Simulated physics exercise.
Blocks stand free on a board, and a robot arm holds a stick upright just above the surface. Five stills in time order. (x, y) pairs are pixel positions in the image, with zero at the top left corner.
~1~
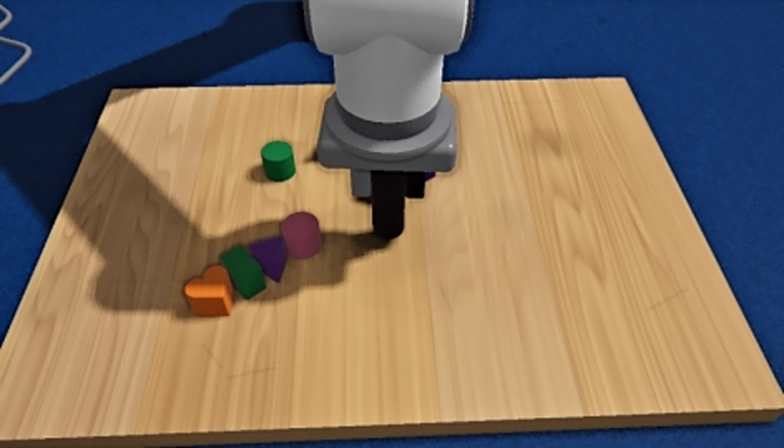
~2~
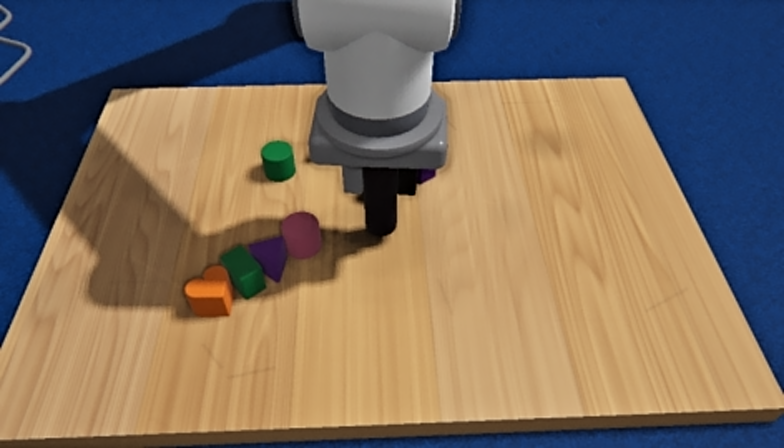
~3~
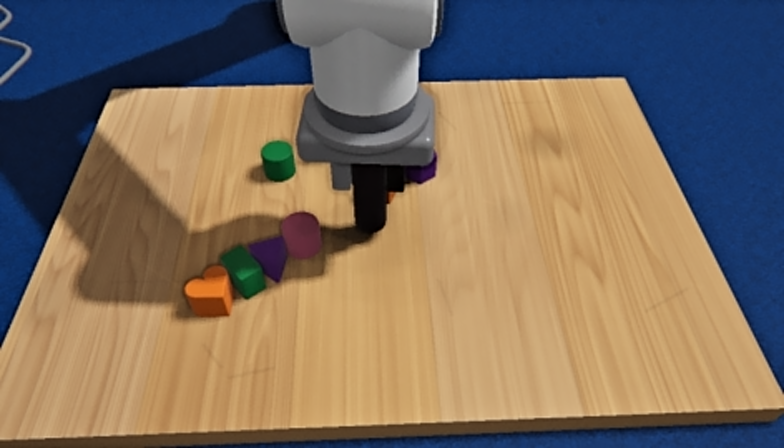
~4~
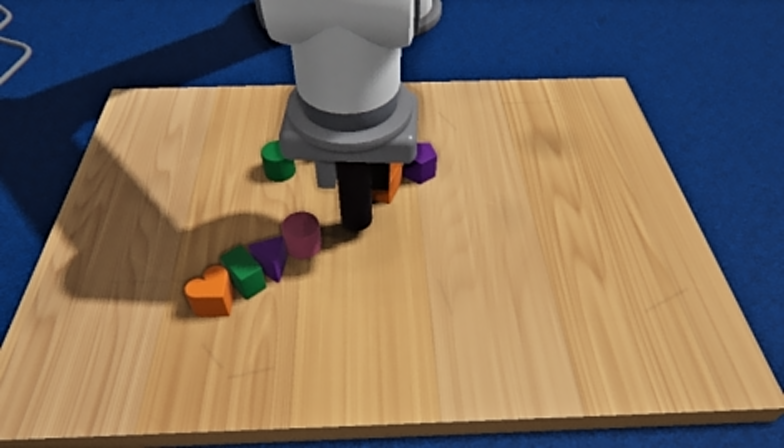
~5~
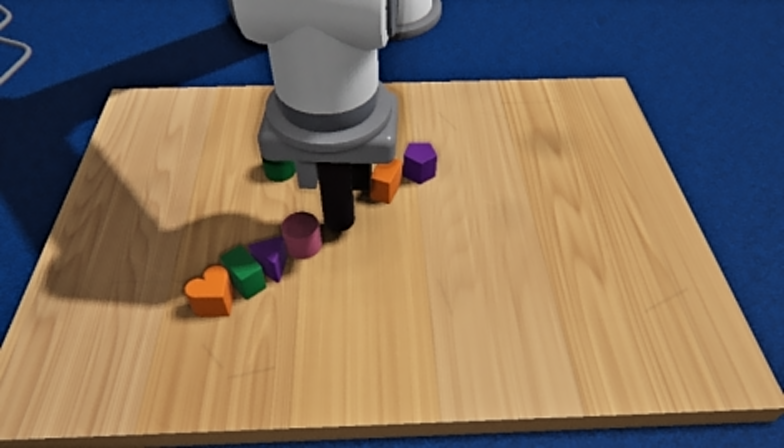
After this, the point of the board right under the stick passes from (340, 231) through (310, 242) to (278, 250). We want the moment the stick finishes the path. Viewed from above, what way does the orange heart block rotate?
It goes round opposite to clock hands.
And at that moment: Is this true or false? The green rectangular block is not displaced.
My answer: False.
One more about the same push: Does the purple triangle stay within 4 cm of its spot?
My answer is no.
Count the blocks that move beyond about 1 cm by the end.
It will shift three or more blocks.
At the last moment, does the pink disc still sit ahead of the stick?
Yes - that is the case.
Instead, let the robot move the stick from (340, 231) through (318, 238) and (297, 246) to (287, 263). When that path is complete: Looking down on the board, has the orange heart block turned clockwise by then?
No.
What follows on the original path. Halfway along, stick (308, 232); orange heart block (195, 293), turned 15° anticlockwise; green rectangular block (221, 269); purple triangle (243, 257); pink disc (273, 234).
At the end, stick (275, 240); orange heart block (175, 308), turned 55° anticlockwise; green rectangular block (187, 281), turned 15° anticlockwise; purple triangle (209, 267); pink disc (239, 242).
